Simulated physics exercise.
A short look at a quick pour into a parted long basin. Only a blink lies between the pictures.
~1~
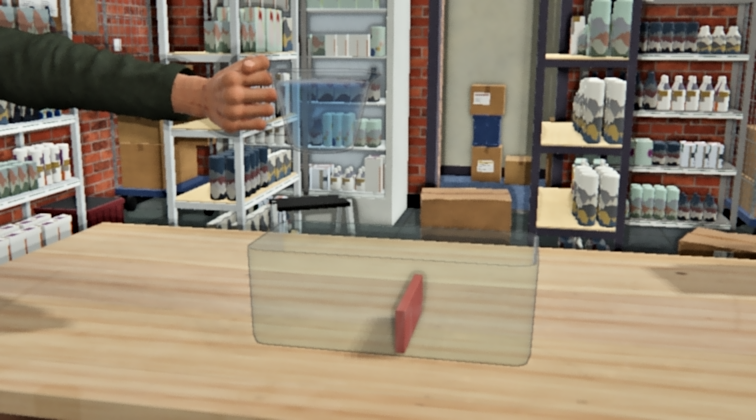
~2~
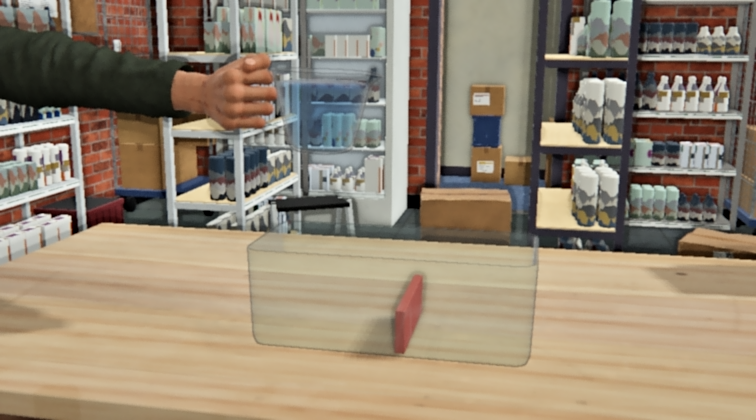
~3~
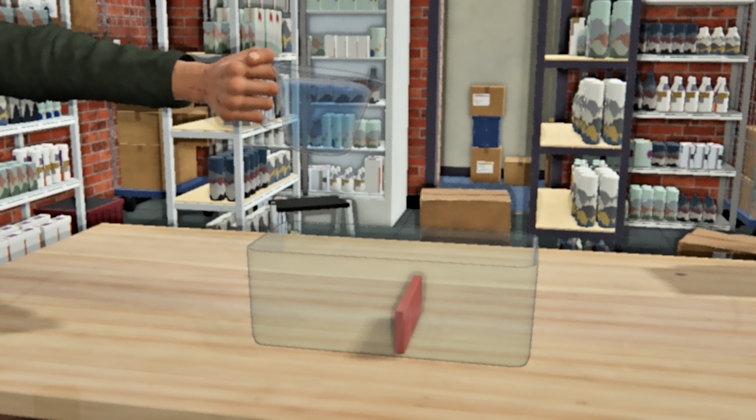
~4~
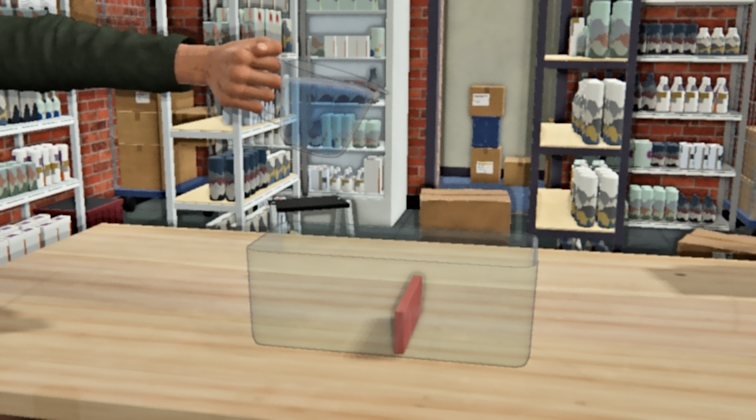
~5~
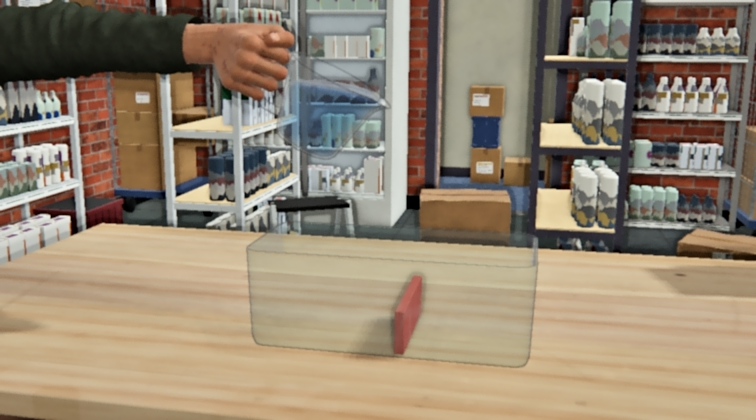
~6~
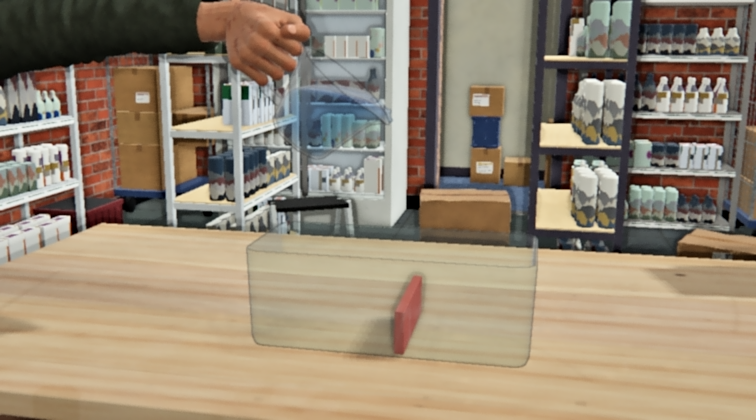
A hand in a dark sleeve steadily tilts a clear, bluish container rightward above a wooden table, its right side dipping lower. Below, a long transparent basin with a red divider inside stays still, with stocked shelves behind.
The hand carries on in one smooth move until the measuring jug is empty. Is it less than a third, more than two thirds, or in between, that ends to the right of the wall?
The share right of the wall is from a third to two thirds.
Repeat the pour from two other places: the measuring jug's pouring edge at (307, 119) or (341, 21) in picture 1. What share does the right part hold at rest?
In turn 10 and 15 in a hundred.
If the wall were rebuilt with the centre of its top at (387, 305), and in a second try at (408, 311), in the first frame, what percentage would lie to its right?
The first gives 75 %, the second 45 %.
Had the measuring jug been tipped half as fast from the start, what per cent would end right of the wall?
Close to 70 per cent.
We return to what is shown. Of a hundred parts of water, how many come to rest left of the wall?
Near 50 %.
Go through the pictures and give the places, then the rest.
In the first picture, tilt 0°; pouring edge (383, 73); surface from (280, 82) to (369, 84); the long basin's rim runs from (266, 235) to (537, 251); the wall's top is at (410, 293).
In the second picture, tilt 2°; pouring edge (383, 75); surface from (281, 82) to (369, 85).
In the third picture, tilt 7°; pouring edge (386, 82); surface from (283, 80) to (371, 87).
In the fourth picture, tilt 16°; pouring edge (389, 93); surface from (288, 79) to (375, 93).
In the fifth picture, tilt 27°; pouring edge (391, 107); surface from (291, 84) to (382, 100).
In the sixth picture, tilt 40°; pouring edge (390, 124); surface from (286, 96) to (384, 109); 3 per cent is over the edge.
A moment on, the measuring jug is tipped right over and 20 per cent is still to pour, 7 is left of the wall and 36 right of it.
Next, the measuring jug is tipped right over and 0 per cent is still to pour, 50 is left of the wall and 42 right of it.
Then the measuring jug is tipped right over and 0 per cent is still to pour, 51 is left of the wall and 42 right of it.
Later the measuring jug is tipped right over and 0 per cent is still to pour, 52 is left of the wall and 42 right of it.
Finally, 52 per cent lies left of the wall, 42 right of it and 5 outside.
